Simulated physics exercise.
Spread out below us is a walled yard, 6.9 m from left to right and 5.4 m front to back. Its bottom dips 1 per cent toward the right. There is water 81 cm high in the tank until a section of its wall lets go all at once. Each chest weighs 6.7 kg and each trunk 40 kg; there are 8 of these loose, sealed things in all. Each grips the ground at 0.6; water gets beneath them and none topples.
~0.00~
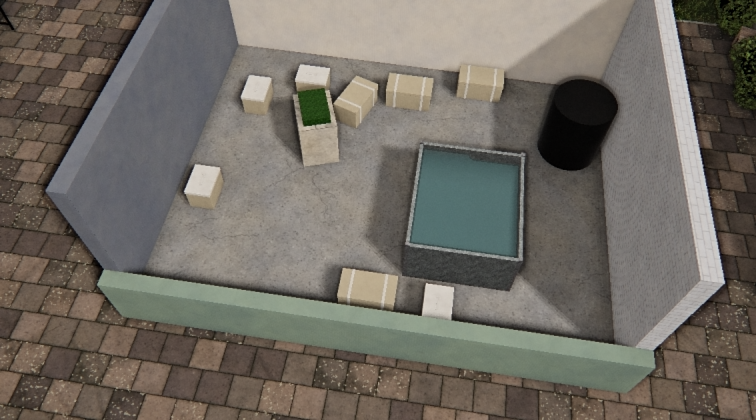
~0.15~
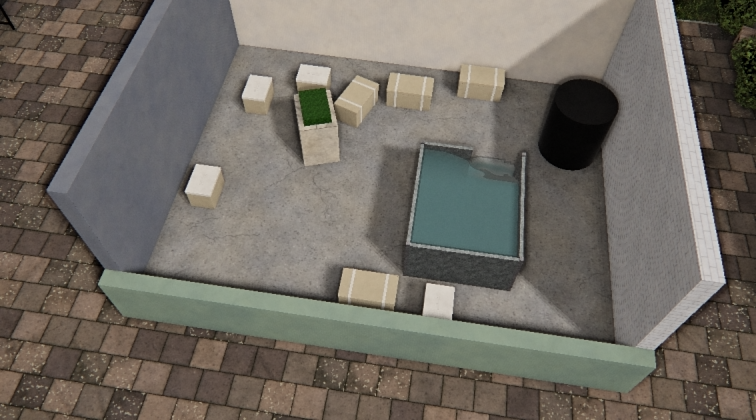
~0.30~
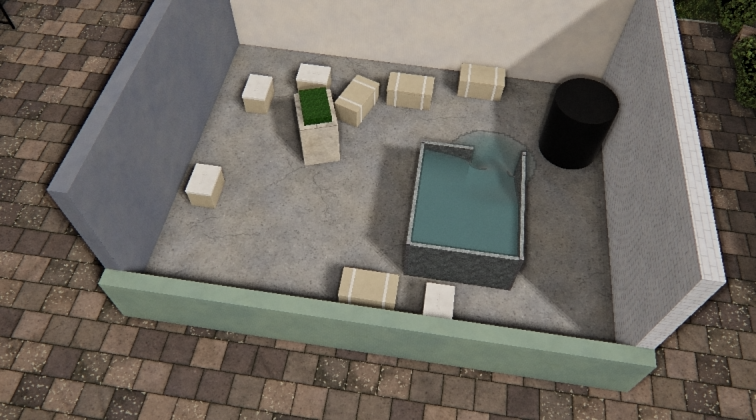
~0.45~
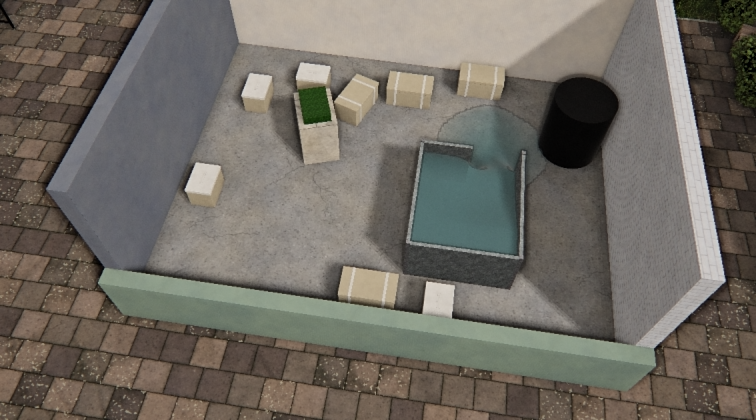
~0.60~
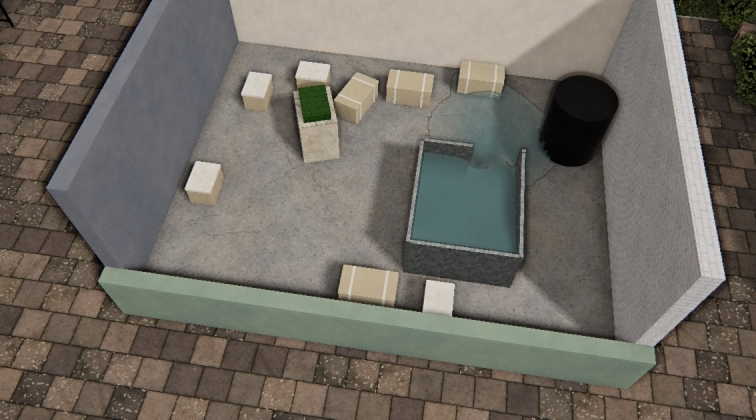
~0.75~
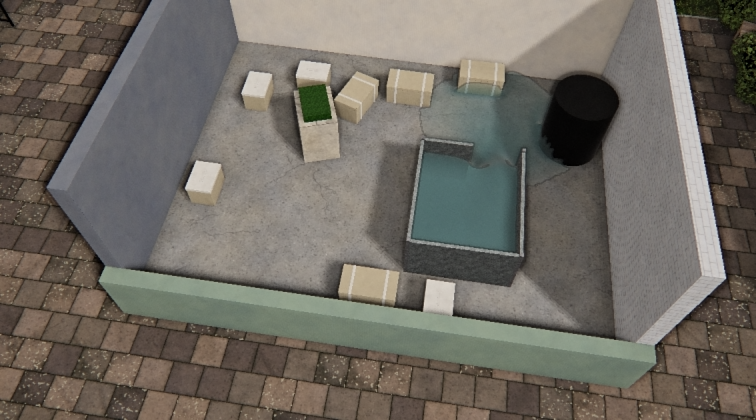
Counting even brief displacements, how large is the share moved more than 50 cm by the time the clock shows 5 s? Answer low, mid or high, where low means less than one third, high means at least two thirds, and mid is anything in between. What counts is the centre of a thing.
Mid.
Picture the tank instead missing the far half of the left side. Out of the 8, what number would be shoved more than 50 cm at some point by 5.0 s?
Count: 5.
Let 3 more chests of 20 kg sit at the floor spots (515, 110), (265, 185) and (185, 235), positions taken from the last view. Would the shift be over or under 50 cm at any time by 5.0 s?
First goes beyond, second stays inside, third stays inside.
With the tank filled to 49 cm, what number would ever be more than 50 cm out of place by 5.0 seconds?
That would give 1.
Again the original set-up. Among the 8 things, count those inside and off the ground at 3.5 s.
Count at that moment: 0.
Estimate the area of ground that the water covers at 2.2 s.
The covered patch comes to about 13 m2.
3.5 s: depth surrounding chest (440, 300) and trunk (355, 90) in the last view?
0 and 4 cm.
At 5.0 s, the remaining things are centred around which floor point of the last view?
Centre of the remaining things: Roughly (326, 158).
After 1.1 s 0 of 8 are over 50 cm from their spots; 0 afloat.
After 2.2 s 0 of 8 are over 50 cm from their spots; 1 afloat.
After 3.5 s 2 of 8 are over 50 cm from their spots; 0 afloat.
After 5.0 s 3 of 8 are over 50 cm from their spots, and 3 have been at some point; 0 afloat.
